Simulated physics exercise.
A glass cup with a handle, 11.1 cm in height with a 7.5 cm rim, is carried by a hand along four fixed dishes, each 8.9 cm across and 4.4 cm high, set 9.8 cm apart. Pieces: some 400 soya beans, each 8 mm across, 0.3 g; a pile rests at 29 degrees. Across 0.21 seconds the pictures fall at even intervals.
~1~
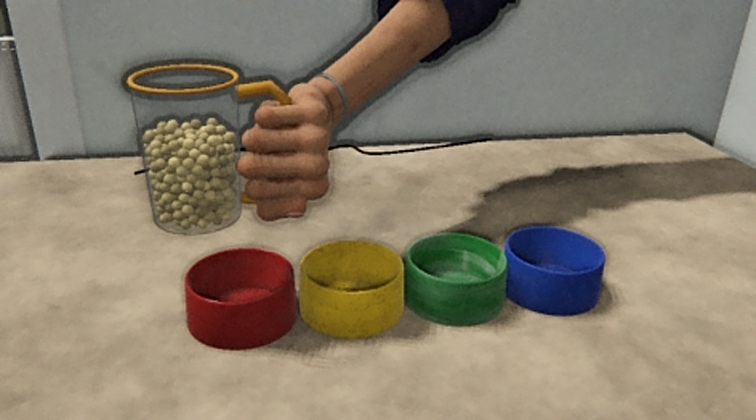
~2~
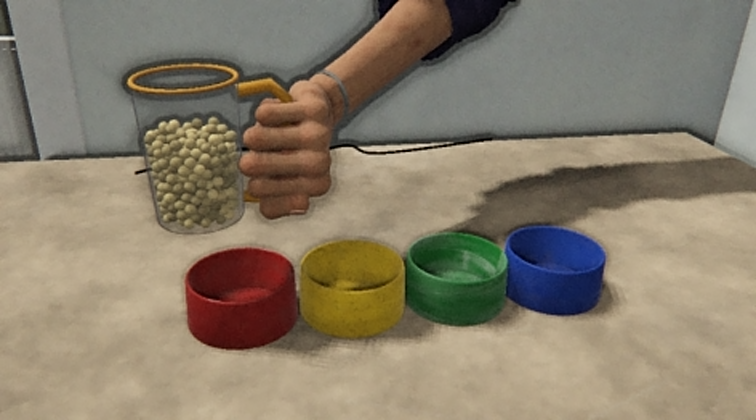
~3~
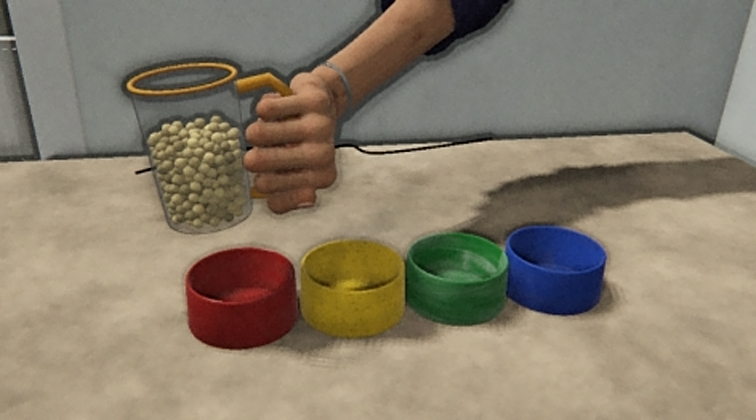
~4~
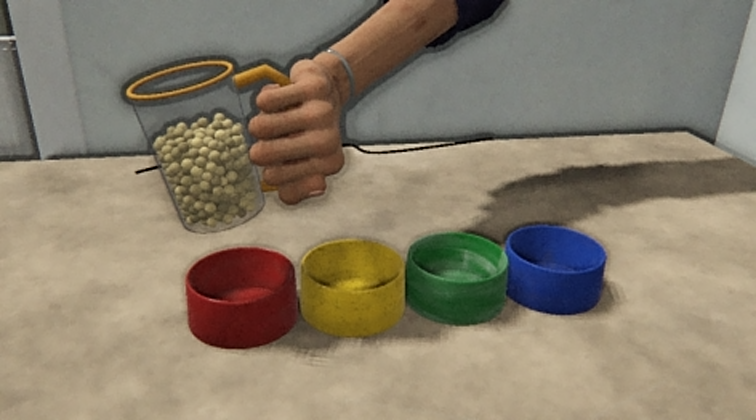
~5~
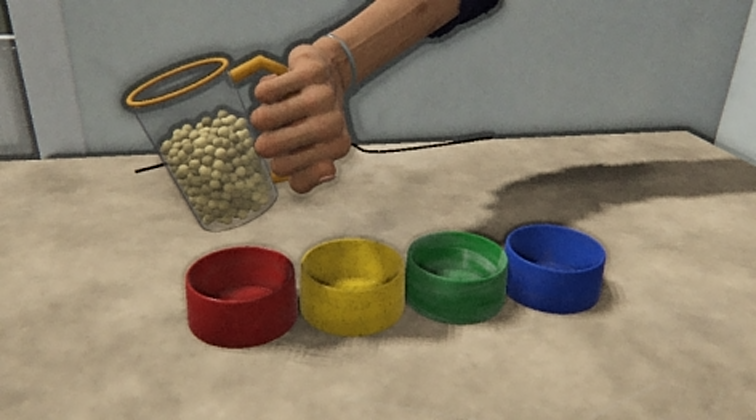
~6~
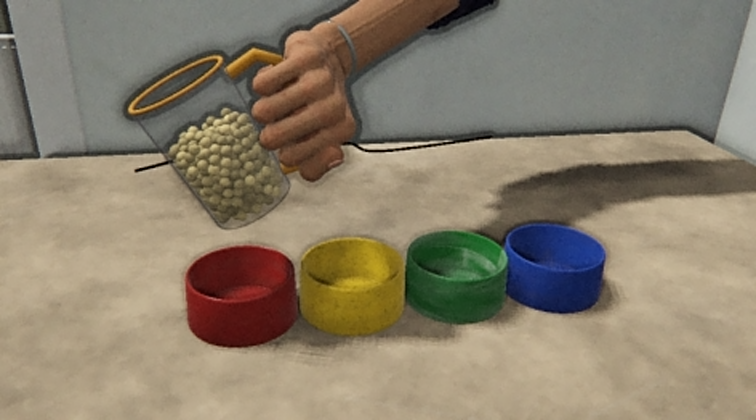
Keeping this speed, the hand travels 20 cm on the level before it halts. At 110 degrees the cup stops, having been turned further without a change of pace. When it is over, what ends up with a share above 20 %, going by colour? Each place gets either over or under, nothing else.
Red dish: Ends up with more than a fifth. Blue dish: Ends up with a fifth or less. Green dish: Ends up with a fifth or less. Yellow dish: Ends up with a fifth or less. Counter: Ends up with a fifth or less.
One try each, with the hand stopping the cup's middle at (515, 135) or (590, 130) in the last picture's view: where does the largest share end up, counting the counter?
First try: Red; second try: Red.
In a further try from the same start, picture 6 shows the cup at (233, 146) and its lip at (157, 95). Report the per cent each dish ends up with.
Red 0, blue 0, green 0, yellow 100.
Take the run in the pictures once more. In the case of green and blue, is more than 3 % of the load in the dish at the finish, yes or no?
So green is a miss and blue is a miss.
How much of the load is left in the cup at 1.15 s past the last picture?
Somewhere close to 5 percent.
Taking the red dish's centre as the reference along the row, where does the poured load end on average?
Roughly 1 cm away, on the larger-x side.
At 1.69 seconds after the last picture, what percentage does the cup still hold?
Roughly 0 per cent of the load.
Then, 0.69 s after the last picture, tilt 110 degrees; cup holds 55 %, red 35 %.
Then, 1.15 s after the last picture, tilt 110 degrees; cup holds 5 %, red 80 %, yellow 5 %.
Then, 1.69 s after the last picture, tilt 110 degrees; cup holds 0 %, red 85 %, yellow 10 %.
In the end, red 85 %, blue 0 %, green 0 %, yellow 10 %, counter 5 %.
